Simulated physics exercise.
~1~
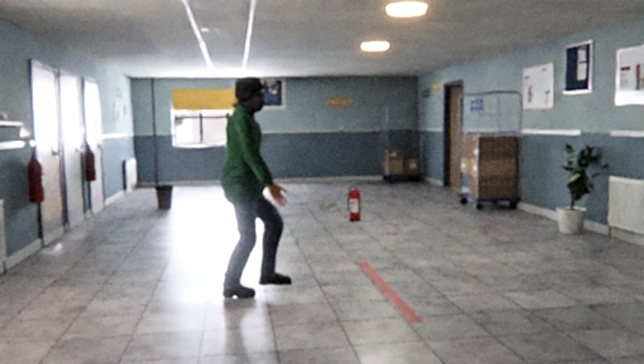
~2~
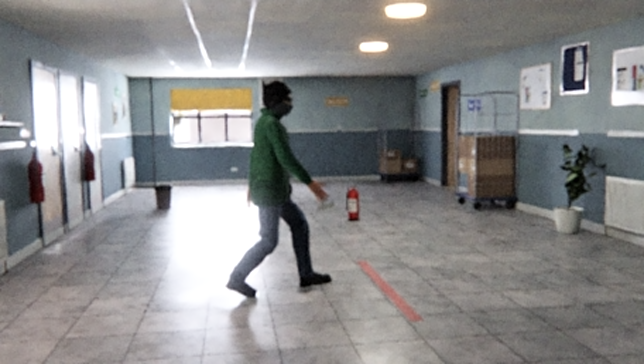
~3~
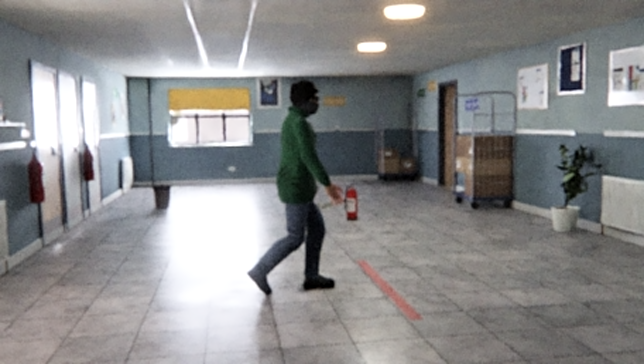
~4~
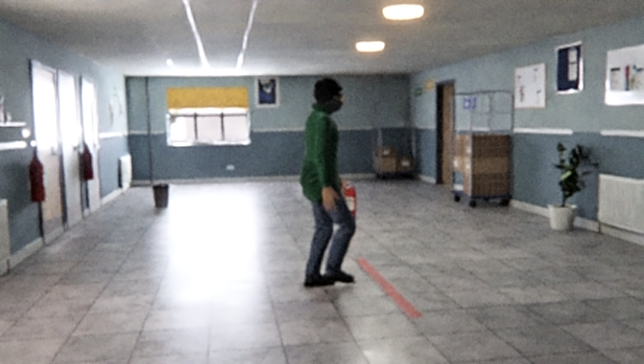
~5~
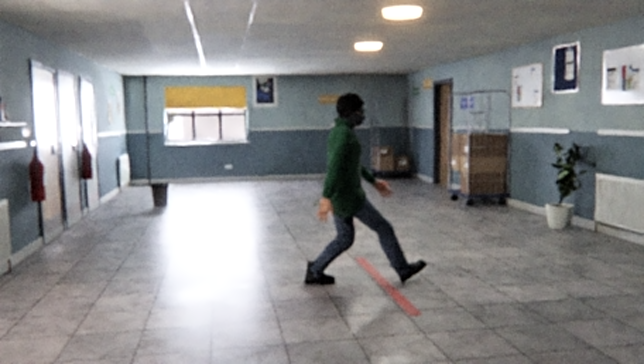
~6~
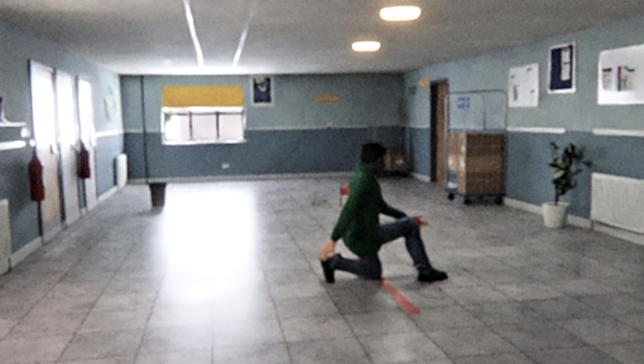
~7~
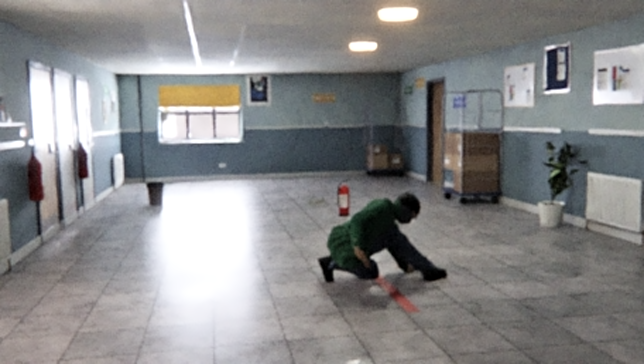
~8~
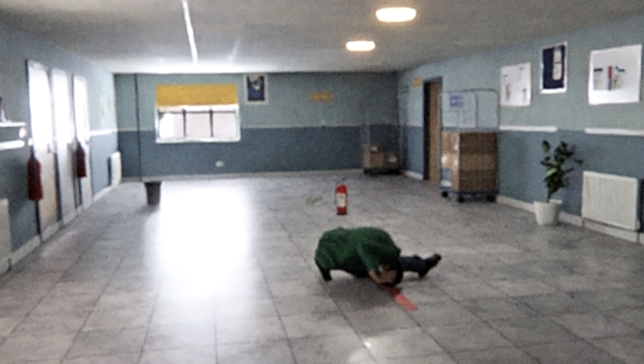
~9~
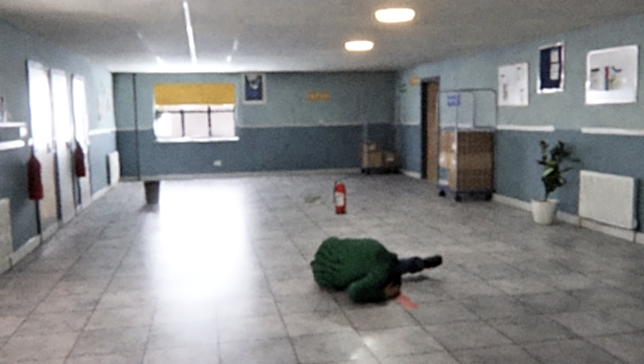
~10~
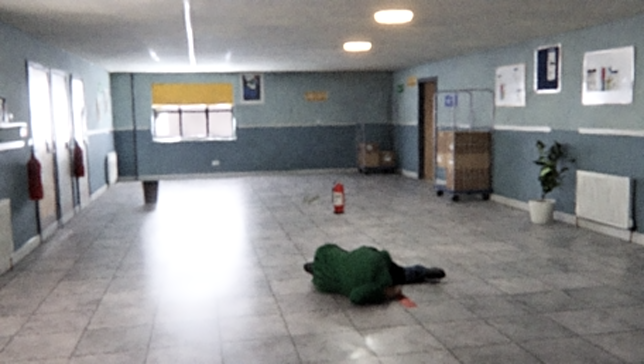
In this clip, a person in a green top and dark face covering walks right across a tiled hall, passing in front of a fire extinguisher, then drops to one knee, folds forward and ends lying on the floor just short of the red tape.
